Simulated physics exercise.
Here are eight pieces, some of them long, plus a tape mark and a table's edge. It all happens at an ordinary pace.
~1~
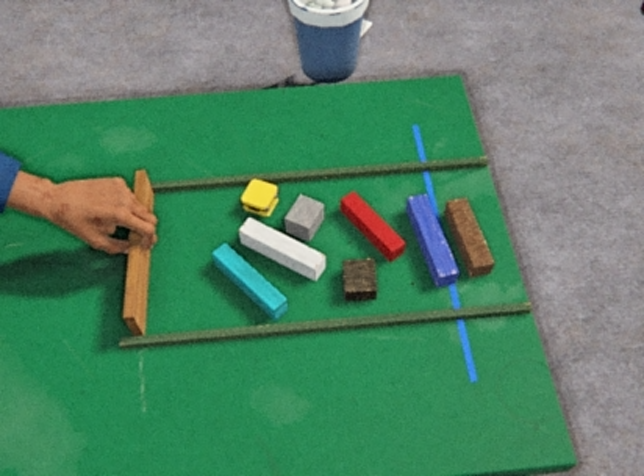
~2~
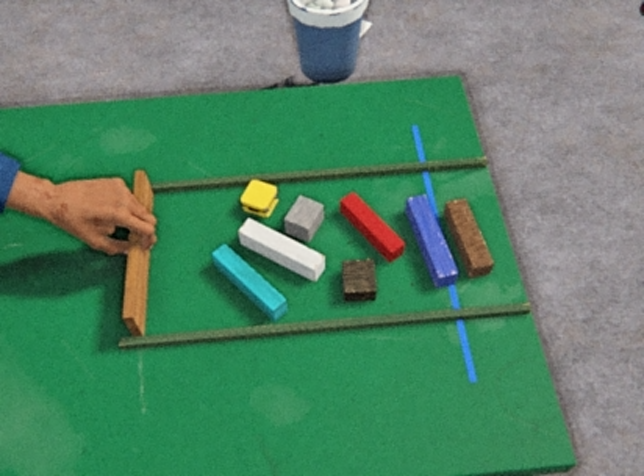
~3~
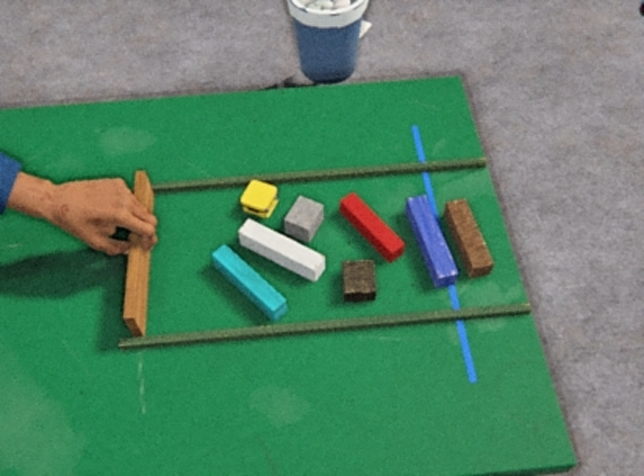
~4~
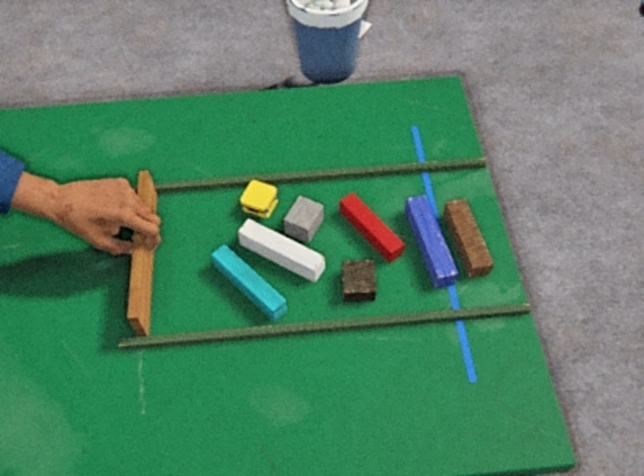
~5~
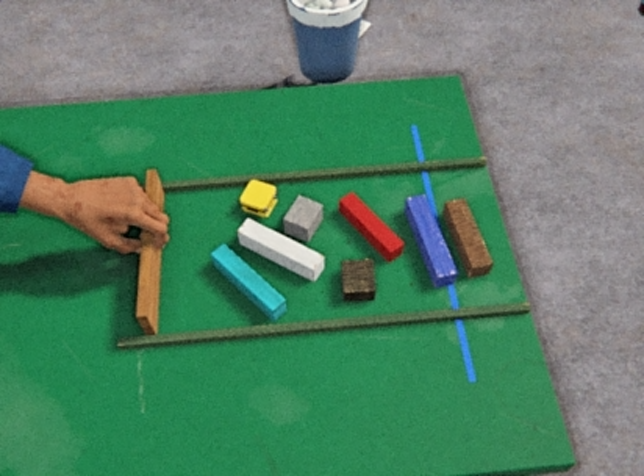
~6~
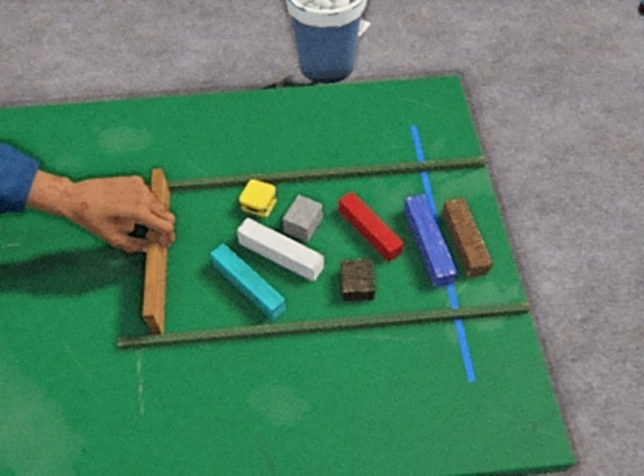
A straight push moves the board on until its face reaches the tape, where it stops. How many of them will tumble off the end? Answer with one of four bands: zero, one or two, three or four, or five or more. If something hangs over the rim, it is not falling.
One or two.
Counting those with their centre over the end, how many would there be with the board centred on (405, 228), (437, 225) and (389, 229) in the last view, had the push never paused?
0, 2 and 0.
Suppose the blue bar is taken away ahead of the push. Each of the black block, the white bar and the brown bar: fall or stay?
Well, the black block is left in place, the white bar is left in place and the brown bar topples off.
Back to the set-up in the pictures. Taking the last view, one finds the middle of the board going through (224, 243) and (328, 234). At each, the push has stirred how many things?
1 and 6.
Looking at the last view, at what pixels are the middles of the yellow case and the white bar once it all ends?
Taking them in turn, first comes (439, 176), then (467, 228).
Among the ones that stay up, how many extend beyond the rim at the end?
Things overhanging at the end: 1.
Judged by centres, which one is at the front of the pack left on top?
It's the red stick that is foremost.
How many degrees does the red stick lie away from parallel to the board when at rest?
The angle comes out near 10 degrees.
Soon after, none off yet; brown bar at rest near (466, 237); blue bar at rest near (429, 240); red stick at rest near (370, 227).
After that, none off yet; brown bar at rest near (466, 237); blue bar moving near (439, 240); red stick displaced a little near (415, 218).
In the end, the number that fall off is one or two; gone, blue bar and brown bar.
